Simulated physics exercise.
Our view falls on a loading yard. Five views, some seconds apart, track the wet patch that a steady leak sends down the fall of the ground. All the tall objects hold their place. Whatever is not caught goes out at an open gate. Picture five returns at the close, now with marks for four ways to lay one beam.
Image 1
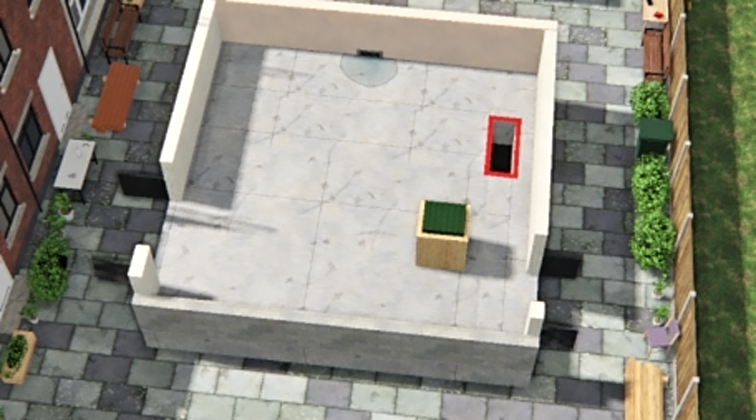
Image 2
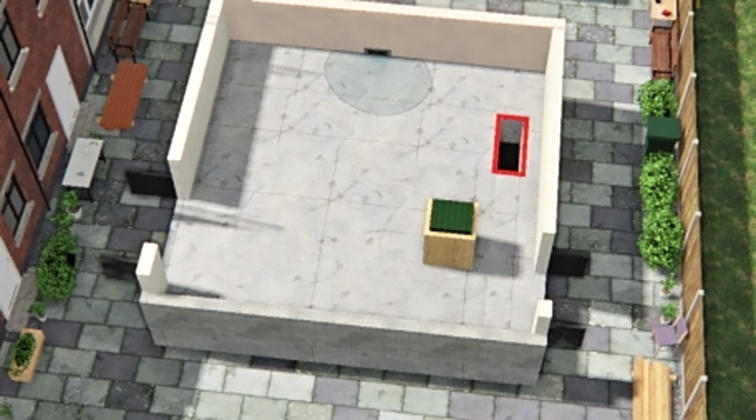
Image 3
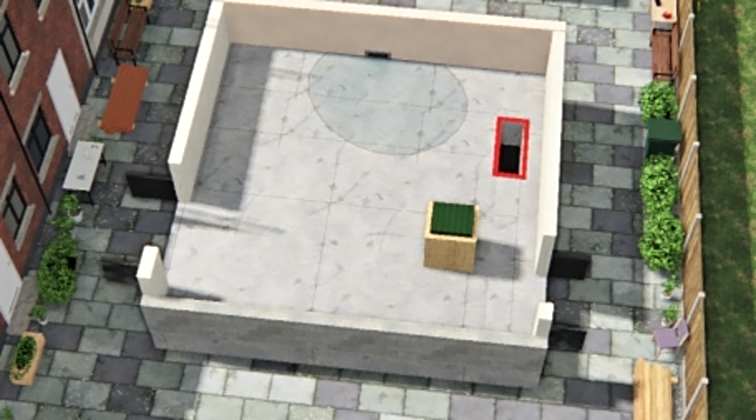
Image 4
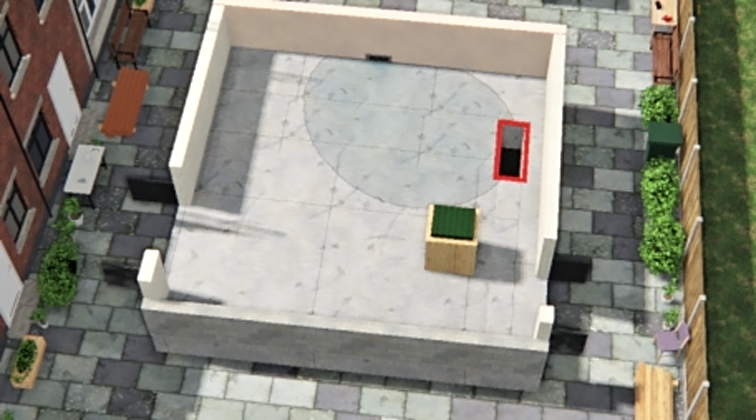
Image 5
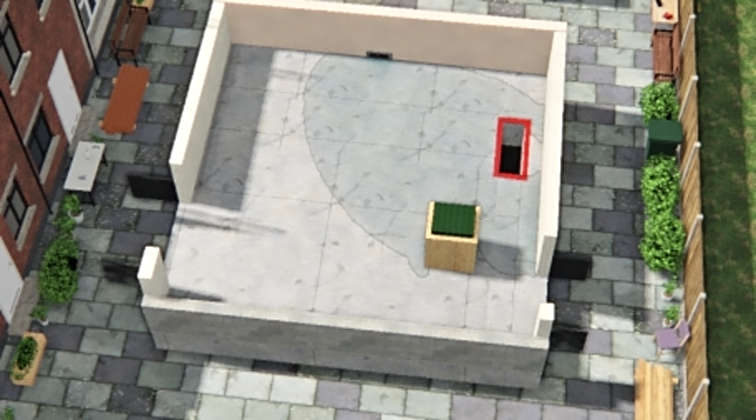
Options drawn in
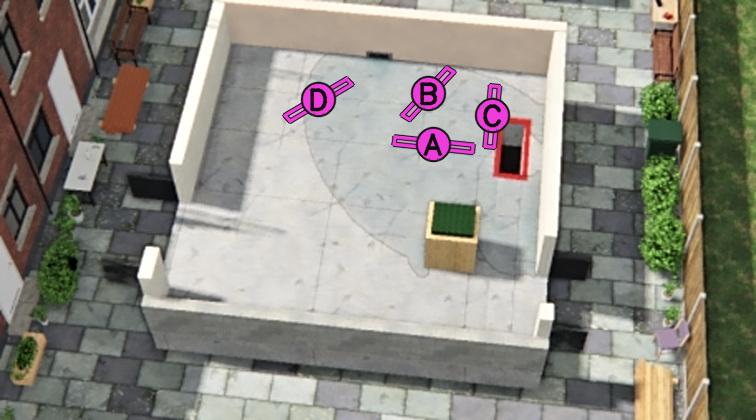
The video shows a walled yard from above, where a shallow sheet of water spreads from an outfall in the back wall across the pale ground, reaching the red-framed gully on the right, then extending alongside a wooden planter.
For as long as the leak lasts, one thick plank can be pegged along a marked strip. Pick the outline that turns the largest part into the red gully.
Choose A.
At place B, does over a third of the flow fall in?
No.
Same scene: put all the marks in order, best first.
A, D, C, B.
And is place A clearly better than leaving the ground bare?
Yes, it helps clearly.
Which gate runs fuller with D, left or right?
The right one.
On the marked copy, A from (394, 140) to (472, 148); B from (405, 117) to (450, 70); C from (489, 146) to (495, 86); D from (287, 118) to (349, 81).
If A is chosen, about 52 % of the stream runs into the red gully, about 48 % out by the gates.
If B is chosen, about 16 % of the stream runs into the red gully, about 84 % out by the gates.
If C is chosen, about 24 % of the stream runs into the red gully, about 76 % out by the gates.
If D is chosen, about 37 % of the stream runs into the red gully, about 62 % out by the gates.
